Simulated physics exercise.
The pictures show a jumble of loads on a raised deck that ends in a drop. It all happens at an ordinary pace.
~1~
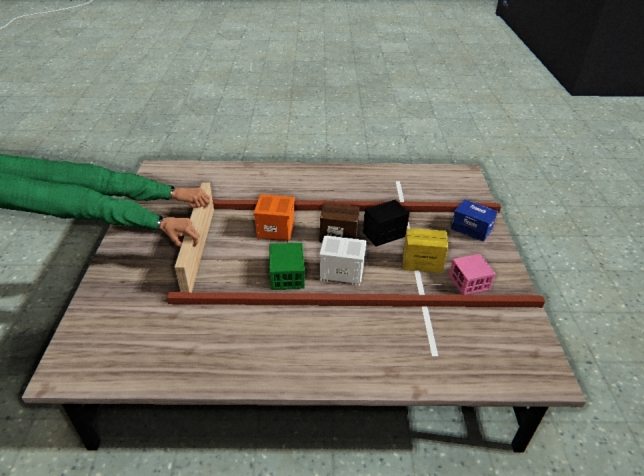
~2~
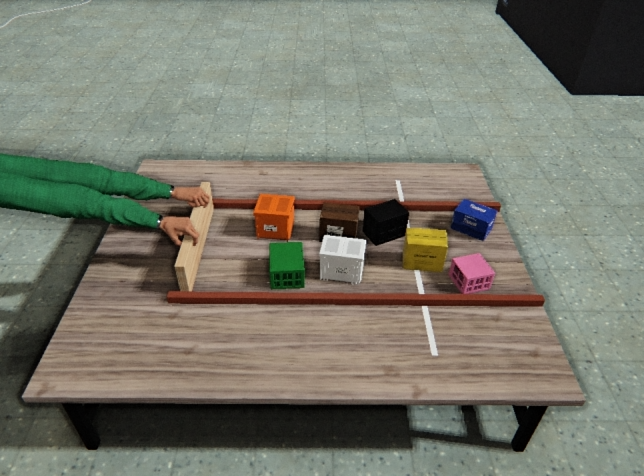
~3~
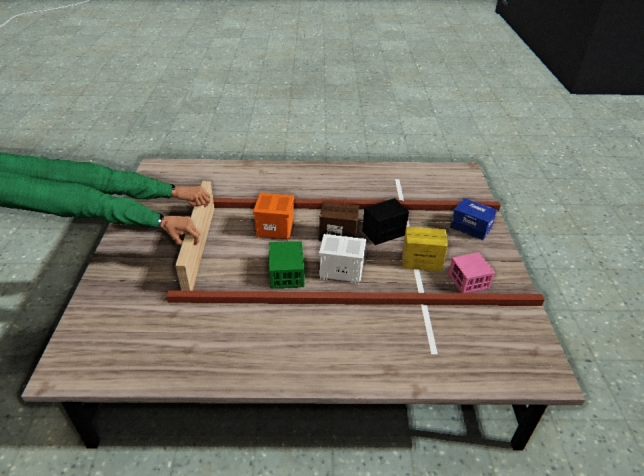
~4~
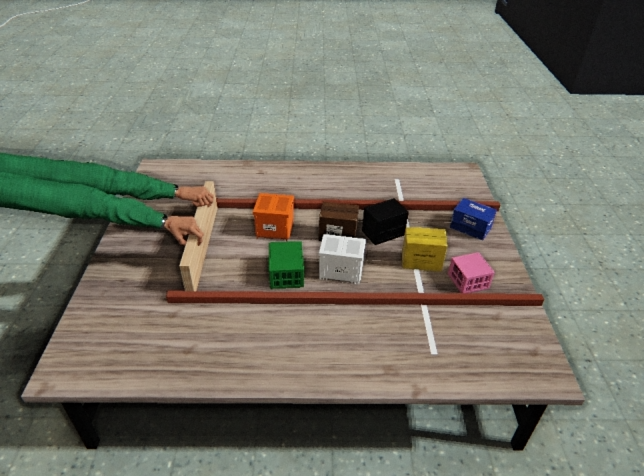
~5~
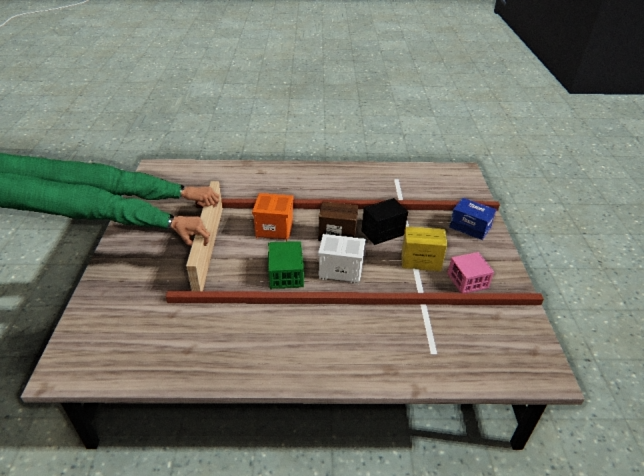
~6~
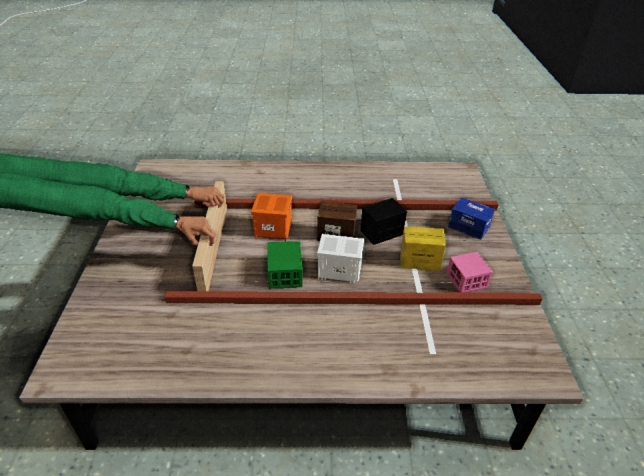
Two green-sleeved arms reach in from the left, hands gripping an upright wooden plank on a wood-topped table above a tiled floor, seen from a raised viewpoint. Between two reddish rails sit orange, brown, black and blue boxes behind green, white, yellow and pink ones, with a white tape line crossing toward the right. The hands slide the plank slightly rightward, while the boxes barely shift.
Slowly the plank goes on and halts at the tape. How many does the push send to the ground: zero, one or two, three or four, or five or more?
The number that fall off is zero.
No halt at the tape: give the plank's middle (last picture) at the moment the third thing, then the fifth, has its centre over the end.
About (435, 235), then (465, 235).
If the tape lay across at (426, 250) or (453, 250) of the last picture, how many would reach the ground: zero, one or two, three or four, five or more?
Taking them in turn, one or two; 3 or 4.
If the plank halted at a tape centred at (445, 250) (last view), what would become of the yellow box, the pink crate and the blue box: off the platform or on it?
The yellow box tumbles off, the pink crate is lost, the blue box stays on.
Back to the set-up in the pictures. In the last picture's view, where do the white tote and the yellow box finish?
First (472, 259), then (506, 245).
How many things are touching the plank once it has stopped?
2 of them.
Soon after, none off yet; blue box at rest near (471, 218); pink crate at rest near (469, 273); yellow box at rest near (422, 249).
Then, none off yet; blue box at rest near (471, 218); pink crate at rest near (469, 273); yellow box moved a little near (438, 247).
At rest, the number that fall off is zero.
